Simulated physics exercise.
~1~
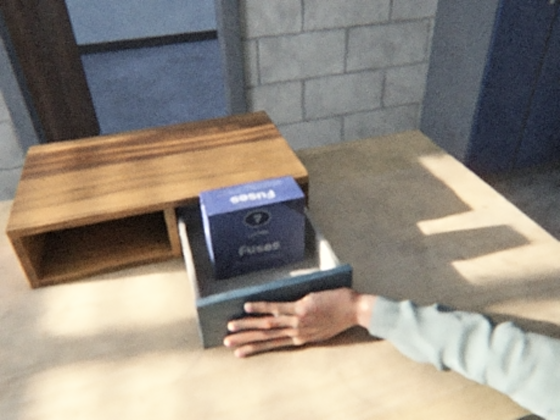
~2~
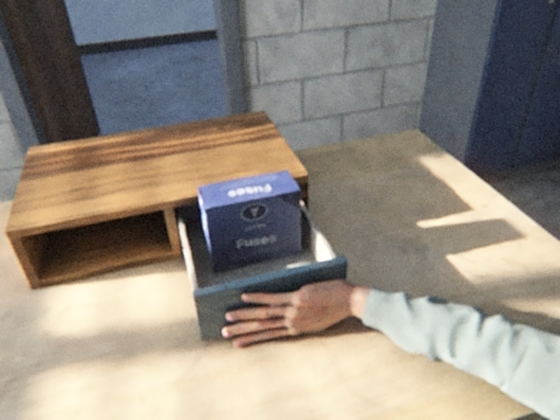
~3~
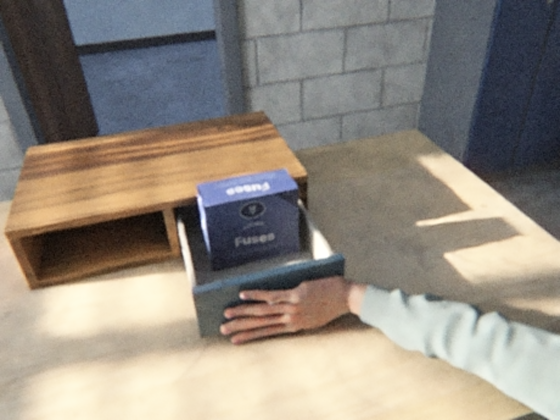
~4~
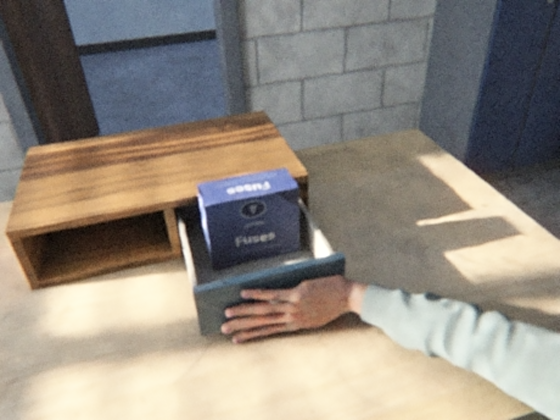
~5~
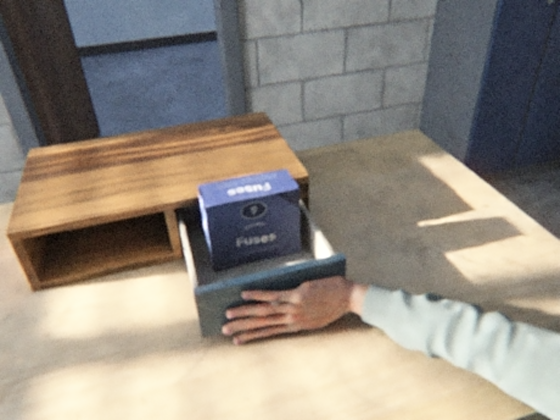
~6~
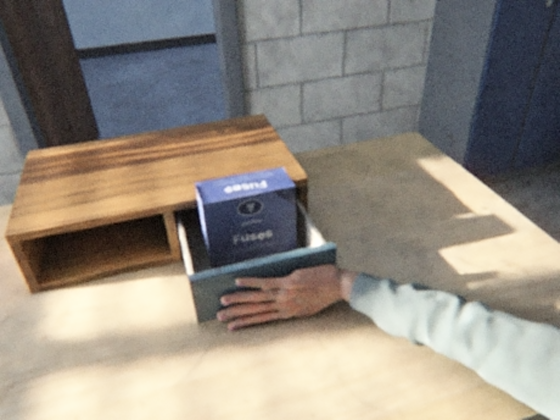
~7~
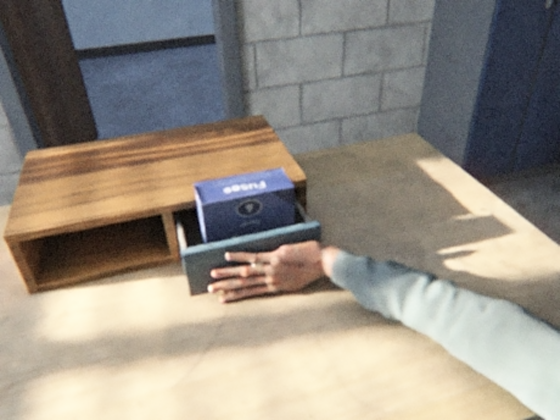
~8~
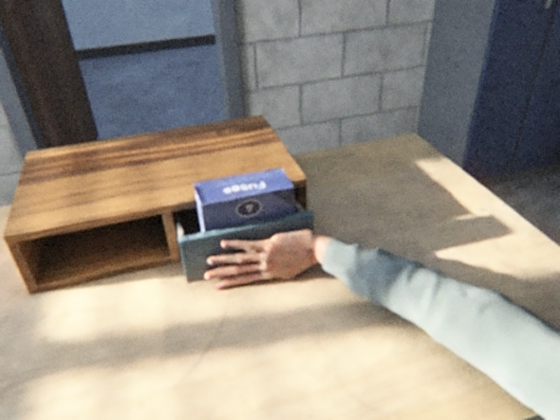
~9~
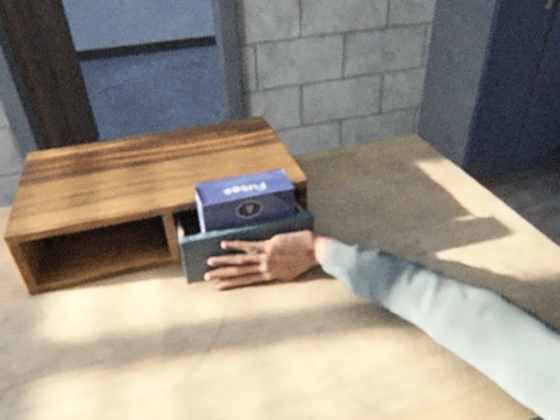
A hand slowly pushes a drawer holding a blue fuse box inward, but it stays ajar.
